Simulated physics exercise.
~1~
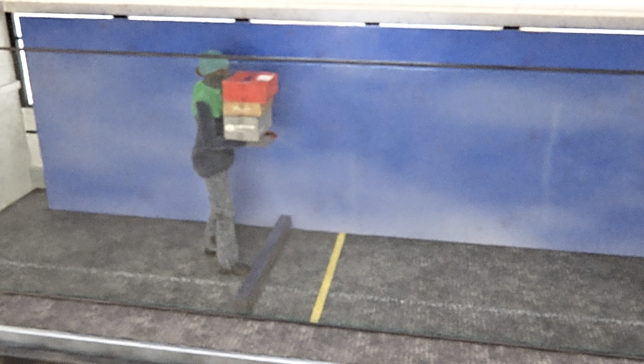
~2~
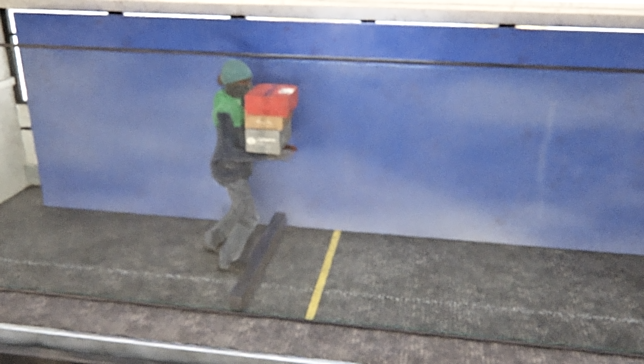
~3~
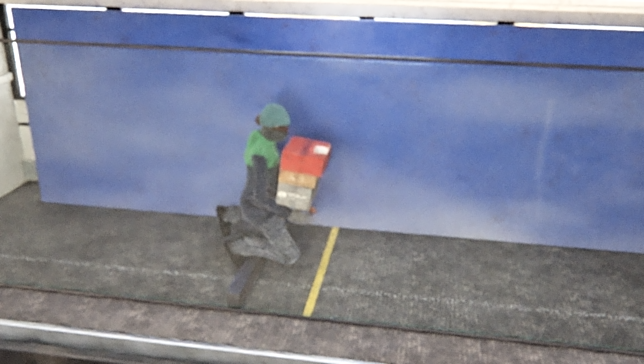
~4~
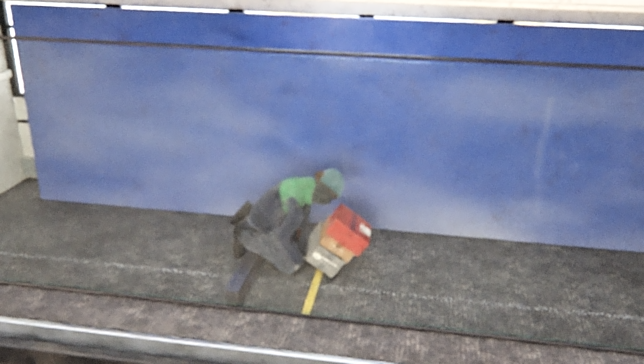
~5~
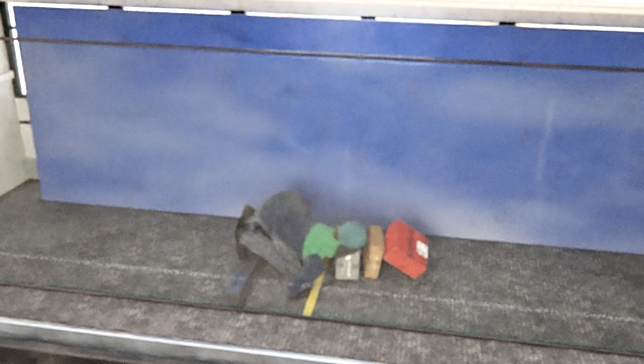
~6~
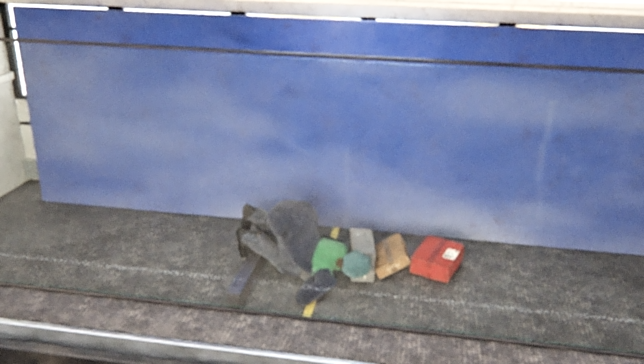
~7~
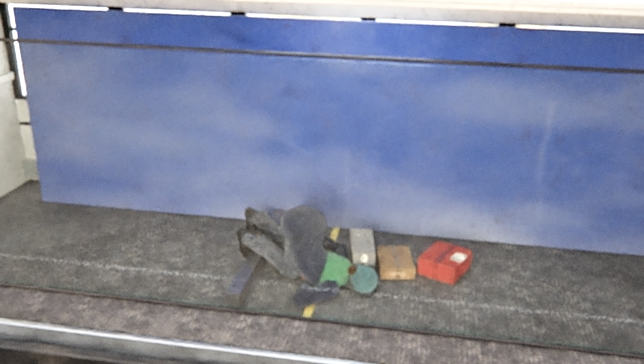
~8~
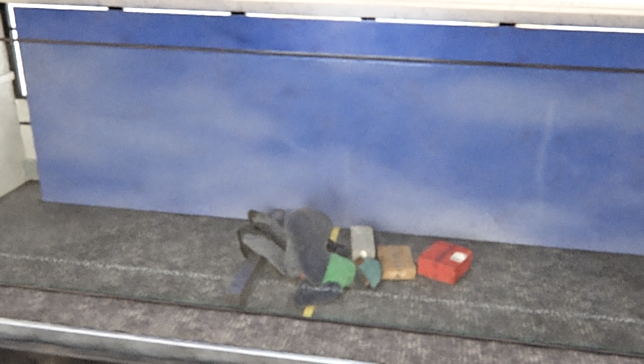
The clip opens on a figure in a green top and cap standing before a blue wall, holding a red parcel, a brown carton and a grey carton stacked in both arms. The figure tips to the right over a low dark rail, and the legs fold into a kneel. The body pitches forward, head down, and the tilting stack drops beyond the yellow line. The boxes separate on the grey floor, the red parcel sliding farthest right. The figure ends crumpled and still, head past the line, beside the three scattered boxes.
